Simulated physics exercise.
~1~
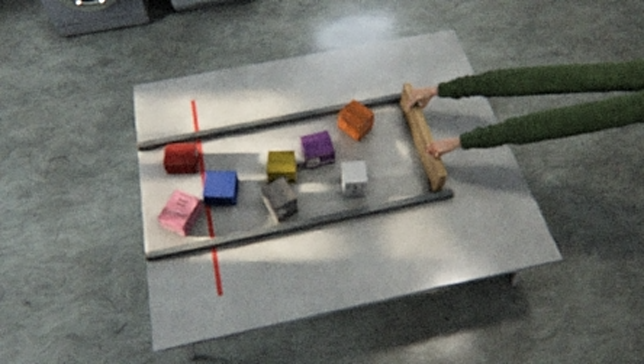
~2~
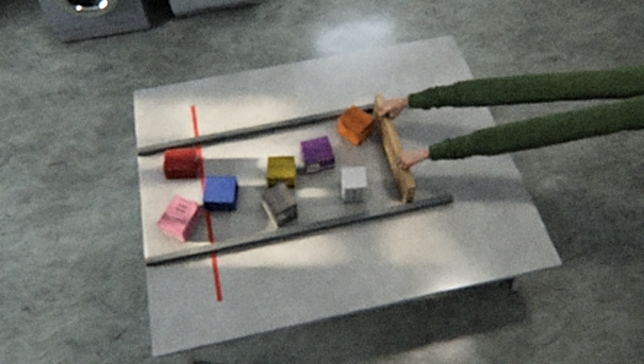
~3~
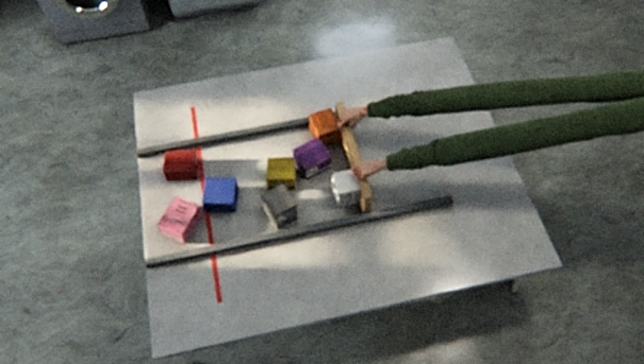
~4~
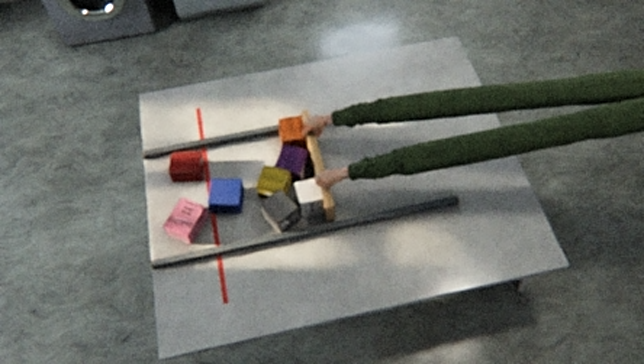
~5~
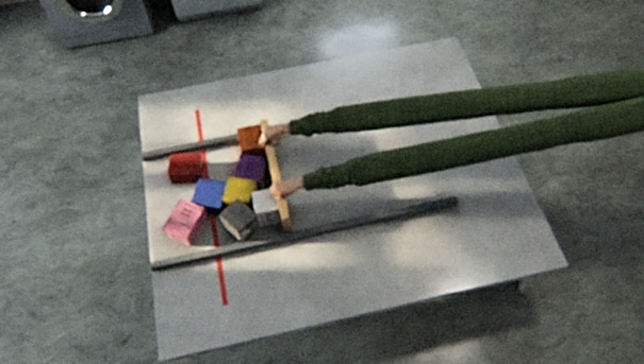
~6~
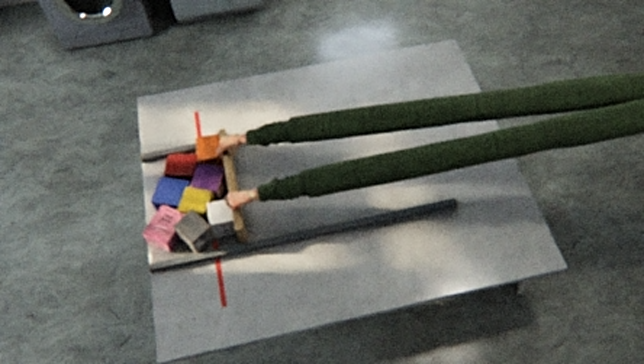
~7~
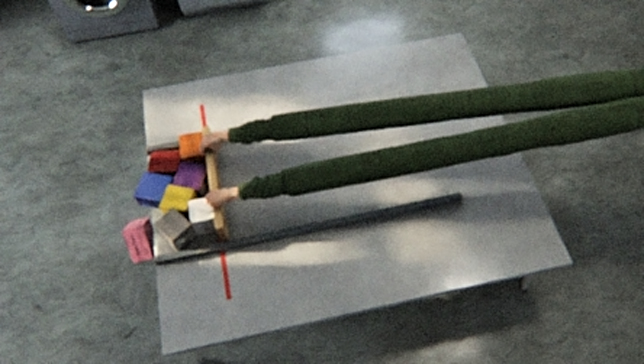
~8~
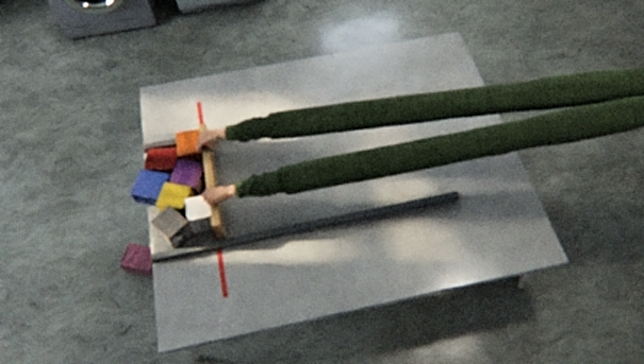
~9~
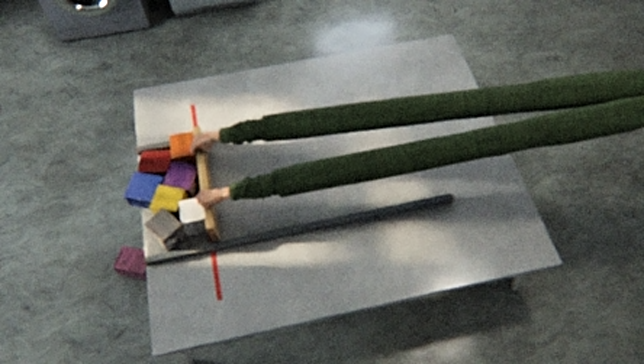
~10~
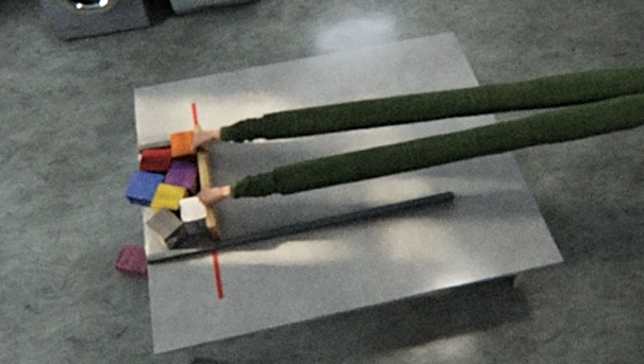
Two hands push a plank left, bunching colored blocks until the pink one falls off.
